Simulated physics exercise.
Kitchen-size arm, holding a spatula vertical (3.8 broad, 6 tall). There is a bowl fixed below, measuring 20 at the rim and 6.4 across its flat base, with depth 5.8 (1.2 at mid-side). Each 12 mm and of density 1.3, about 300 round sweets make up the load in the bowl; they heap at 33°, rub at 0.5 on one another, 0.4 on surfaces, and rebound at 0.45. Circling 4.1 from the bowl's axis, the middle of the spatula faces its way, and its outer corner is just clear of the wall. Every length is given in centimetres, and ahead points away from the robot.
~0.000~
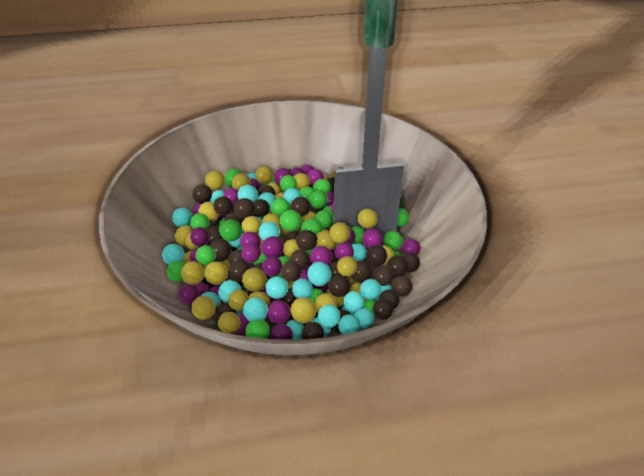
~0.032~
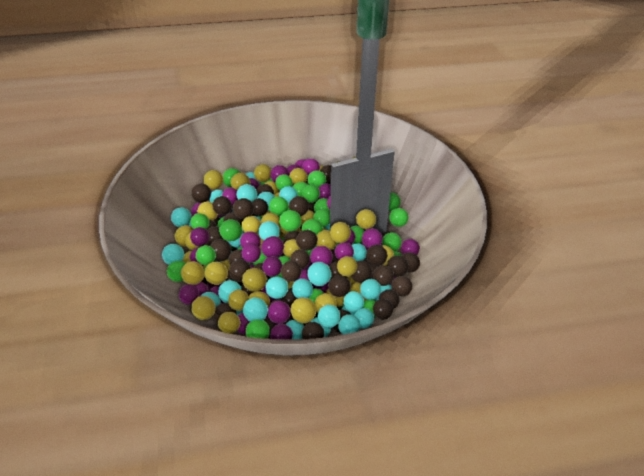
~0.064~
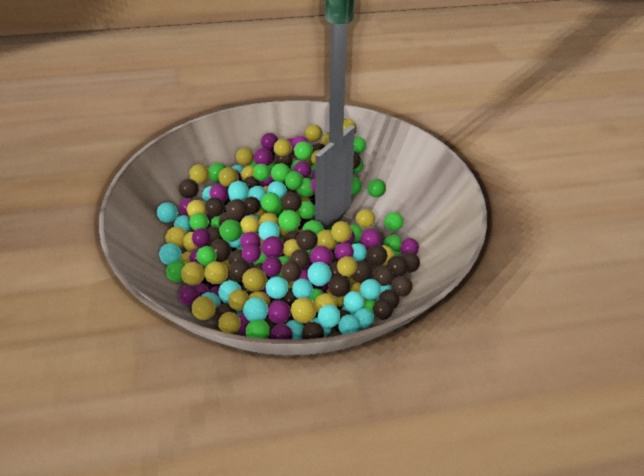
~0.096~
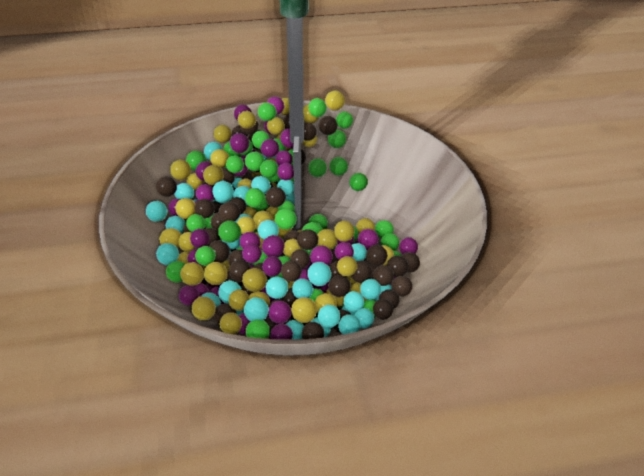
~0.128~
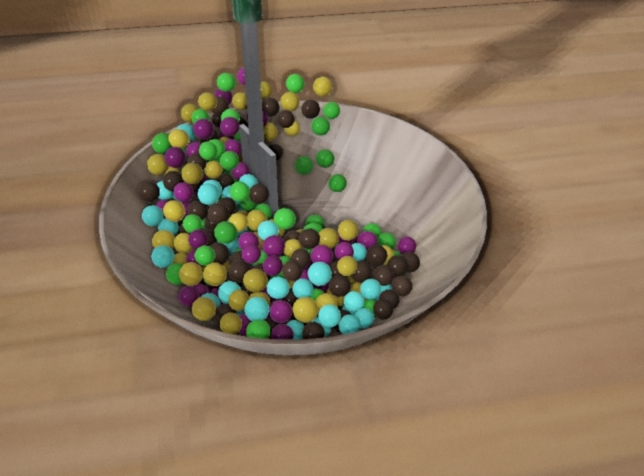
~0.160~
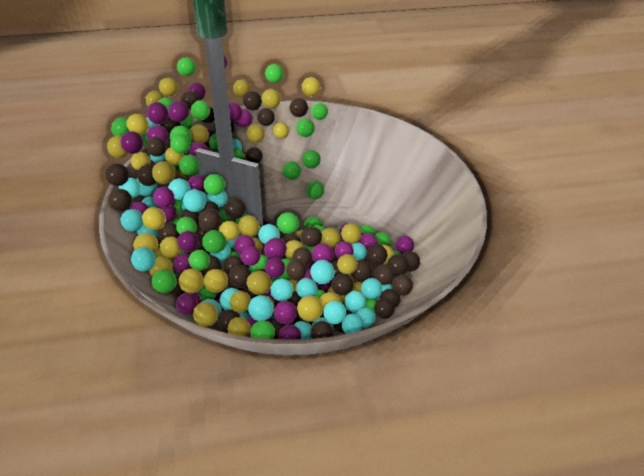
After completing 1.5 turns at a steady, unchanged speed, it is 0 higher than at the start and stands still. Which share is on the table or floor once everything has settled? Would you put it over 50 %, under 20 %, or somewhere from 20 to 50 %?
I would put it from 20 to 50 %.
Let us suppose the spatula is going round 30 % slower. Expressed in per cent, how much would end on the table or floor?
In that case it comes to around 15 percent.
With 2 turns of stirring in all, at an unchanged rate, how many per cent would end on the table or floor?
I'd expect around 45 per cent.
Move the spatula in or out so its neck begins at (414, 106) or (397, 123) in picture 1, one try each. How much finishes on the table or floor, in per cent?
Around 30 per cent on the first try, around 45 per cent on the second.
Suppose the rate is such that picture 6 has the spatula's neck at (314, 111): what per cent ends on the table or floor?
Around 0 in a hundred.
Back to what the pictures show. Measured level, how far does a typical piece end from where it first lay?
My guess is close to 11 centimetres.
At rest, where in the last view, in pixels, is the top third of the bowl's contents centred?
Estimated centre: (240, 295).
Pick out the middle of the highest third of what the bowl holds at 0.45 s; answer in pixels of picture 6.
(342, 155).
After 0.30 s, 295° round, highest piece 10 above the table; 229 in the bowl, 23 on the table or floor, 44 in flight or on the tool.
After 0.45 s, 85° round, highest piece 8 above the table; 197 in the bowl, 82 on the table or floor, 17 in flight or on the tool.
After 0.72 s, 180° round, highest piece 7 above the table; 179 in the bowl, 117 on the table or floor.
After 1.42 s, 180° round, highest piece 5 above the table; 179 in the bowl, 117 on the table or floor.
At rest, 179 in the bowl, 117 on the table or floor. That is 40 % on the table or floor.
